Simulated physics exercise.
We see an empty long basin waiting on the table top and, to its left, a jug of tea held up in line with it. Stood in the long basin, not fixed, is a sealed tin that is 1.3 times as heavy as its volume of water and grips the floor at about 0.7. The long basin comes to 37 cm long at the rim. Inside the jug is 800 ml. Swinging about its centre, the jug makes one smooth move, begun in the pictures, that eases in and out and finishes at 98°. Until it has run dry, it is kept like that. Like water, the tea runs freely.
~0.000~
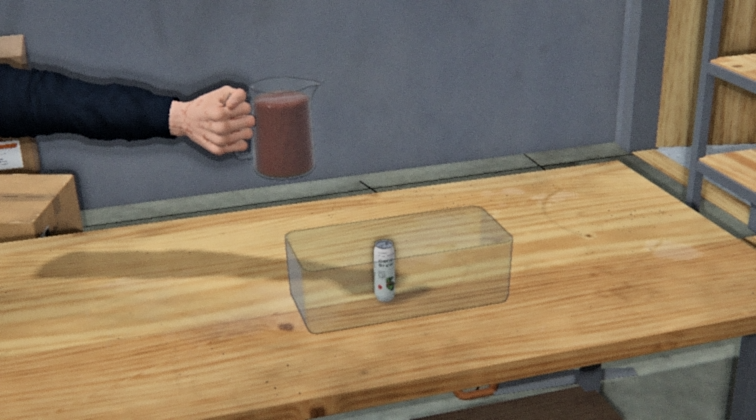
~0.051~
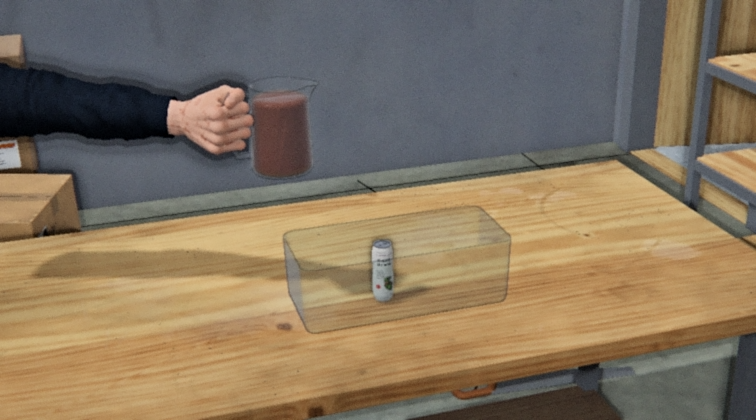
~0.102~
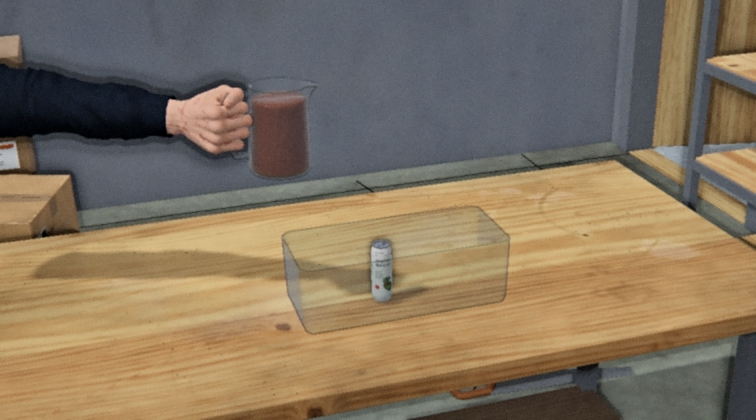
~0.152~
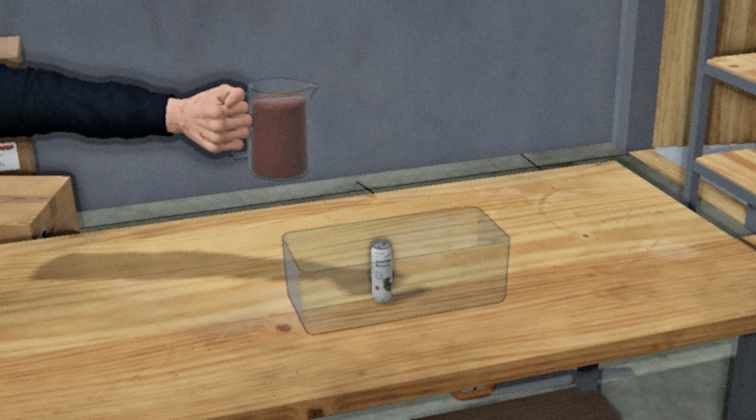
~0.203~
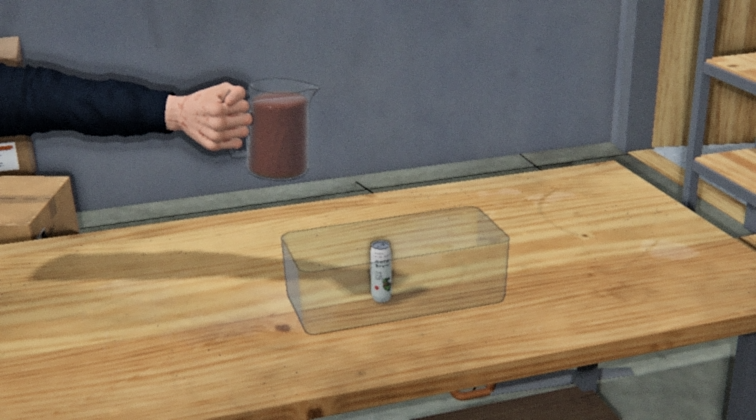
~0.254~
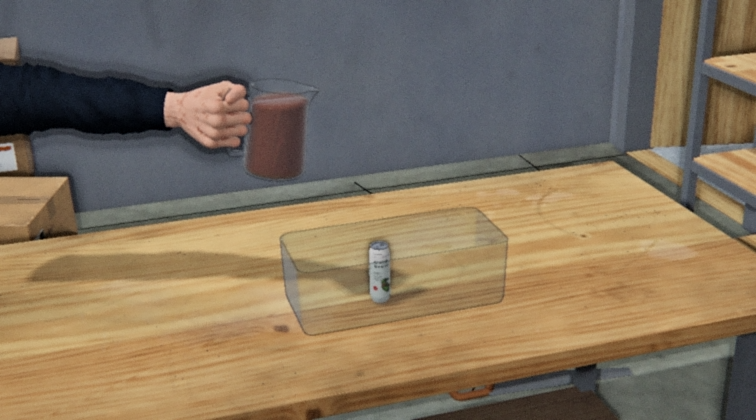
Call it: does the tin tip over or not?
It does not.
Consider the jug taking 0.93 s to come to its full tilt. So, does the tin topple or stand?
The tin stays balanced.
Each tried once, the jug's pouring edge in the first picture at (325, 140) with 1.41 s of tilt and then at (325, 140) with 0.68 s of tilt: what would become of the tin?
First it tips over; then it tips over.
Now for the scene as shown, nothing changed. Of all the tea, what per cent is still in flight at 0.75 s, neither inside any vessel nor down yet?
Close to 7 per cent, I'd say.
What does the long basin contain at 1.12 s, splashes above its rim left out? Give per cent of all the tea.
The fraction sits near 22 in a hundred.
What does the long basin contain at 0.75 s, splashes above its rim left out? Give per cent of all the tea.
About 0%.
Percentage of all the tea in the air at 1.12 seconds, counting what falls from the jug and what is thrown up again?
About 22 percent.
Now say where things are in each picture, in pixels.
Tilt 0°; pouring edge (321, 82); surface from (252, 100) to (309, 94); the long basin's rim runs from (293, 253) to (497, 223); the tin's top is at (384, 247), in the first frame.
Tilt 0°; pouring edge (319, 82); surface from (250, 100) to (307, 94), in the second frame.
Tilt 1°; pouring edge (319, 83); surface from (250, 100) to (306, 95), in the third frame.
Tilt 3°; pouring edge (320, 84); surface from (250, 101) to (307, 96), in the fourth frame.
Tilt 5°; pouring edge (321, 86); surface from (250, 101) to (308, 96), in the fifth frame.
Tilt 8°; pouring edge (321, 89); surface from (250, 103) to (308, 96), in the sixth frame.
By 0.75 s the tilt is 54° and 93 per cent is still to pour; the tin stands where it began.
By 1.12 s the tilt is 88° and 56 per cent is still to pour; the tin stands where it began.
By 1.50 s the tilt is 98° and 14 per cent is still to pour; the tin stands where it began.
By 1.91 s the tilt is 98° and 3 per cent is still to pour; the tin stands where it began.
At rest the tin stands where it began.
